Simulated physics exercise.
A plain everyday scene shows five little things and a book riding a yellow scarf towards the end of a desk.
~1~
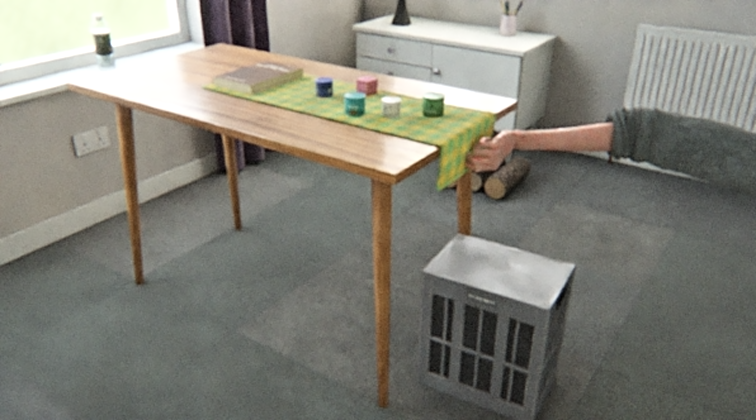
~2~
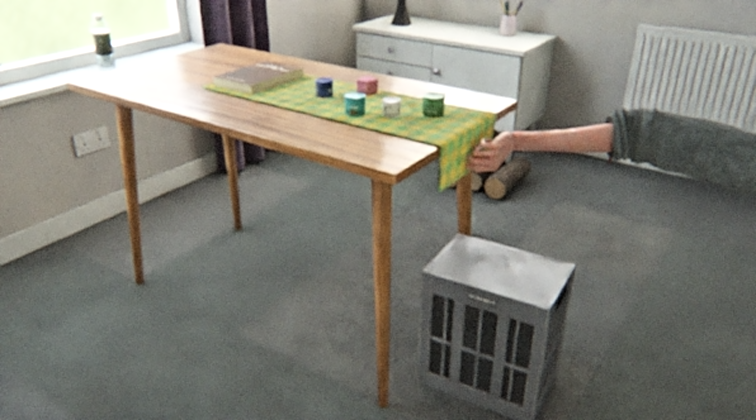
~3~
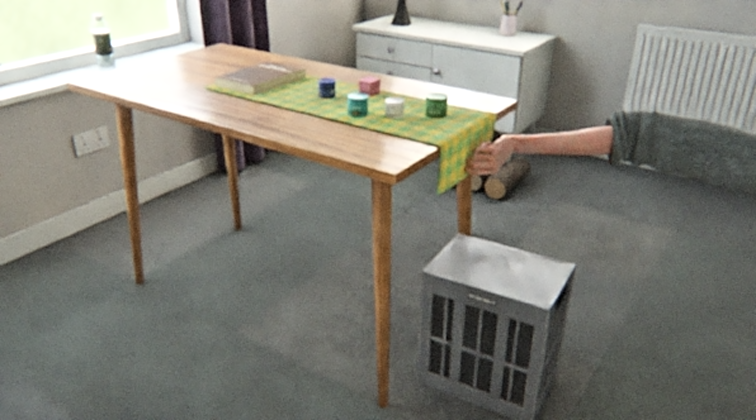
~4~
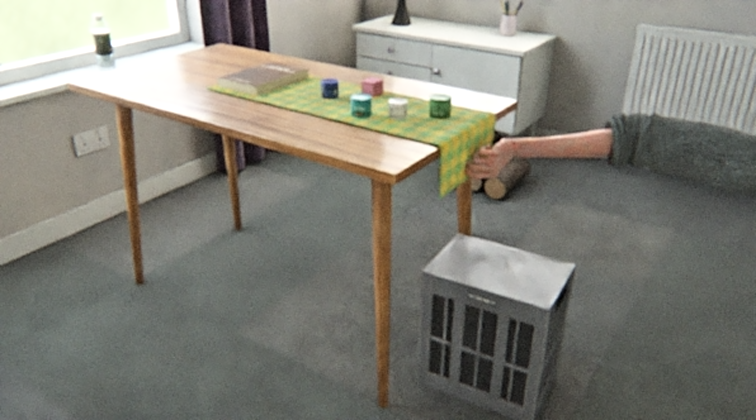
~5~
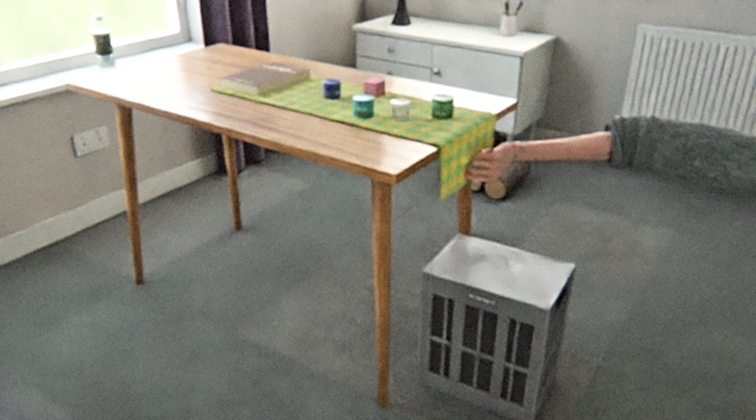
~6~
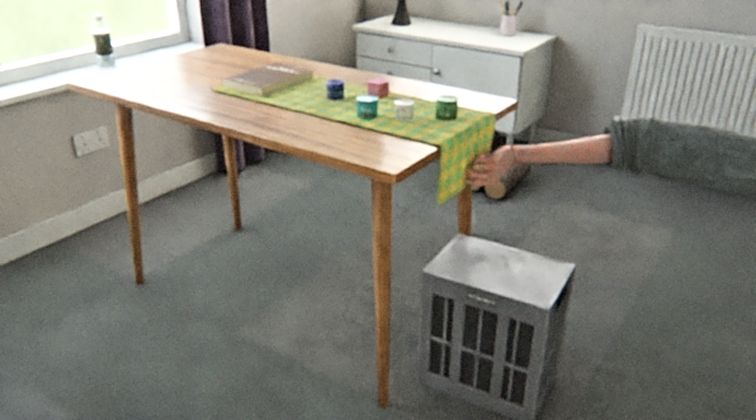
The clip shows a hand gripping the hanging end of a green and yellow checked cloth on a wooden table, slowly drawing it slightly rightward and down, while the book, pink cube and four small pots shift with it.
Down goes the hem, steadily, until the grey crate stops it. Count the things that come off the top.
The number of things lost will likely be two.
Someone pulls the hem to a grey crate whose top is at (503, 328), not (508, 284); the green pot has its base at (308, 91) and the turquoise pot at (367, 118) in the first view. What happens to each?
The green pot keeps its place on top; the turquoise pot is carried off.
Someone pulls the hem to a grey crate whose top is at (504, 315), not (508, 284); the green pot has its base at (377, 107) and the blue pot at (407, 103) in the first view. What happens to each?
Result: Green pot gone, blue pot gone.
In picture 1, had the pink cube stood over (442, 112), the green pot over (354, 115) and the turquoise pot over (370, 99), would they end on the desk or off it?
Result - pink cube down, green pot still up, turquoise pot still up.
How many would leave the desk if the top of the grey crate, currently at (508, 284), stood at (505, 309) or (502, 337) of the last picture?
We'd see 3, then 4.
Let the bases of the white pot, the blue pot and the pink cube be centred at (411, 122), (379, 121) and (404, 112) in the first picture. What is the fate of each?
The white pot falls, the blue pot is carried off, the pink cube comes down.
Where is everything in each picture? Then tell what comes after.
Hem (438, 191); green pot (434, 95); white pot (392, 99); turquoise pot (355, 95); pink cube (367, 79); blue pot (324, 80); top of the crate (508, 284), in the first frame.
Hem (439, 192); green pot (434, 95), in the second frame.
Hem (437, 194); white pot (395, 100), in the third frame.
Hem (440, 199); turquoise pot (361, 97); top of the crate (508, 284), in the fourth frame.
Hem (440, 202); pink cube (375, 80), in the fifth frame.
Hem (436, 205); green pot (447, 98); white pot (405, 102); turquoise pot (367, 98); pink cube (378, 81); blue pot (335, 82), in the sixth frame.
Soon after, hem near (464, 219); green pot gone.
Then, hem on the crate; green pot and white pot gone.
At rest, hem on the crate; green pot and white pot gone. The answer is two.
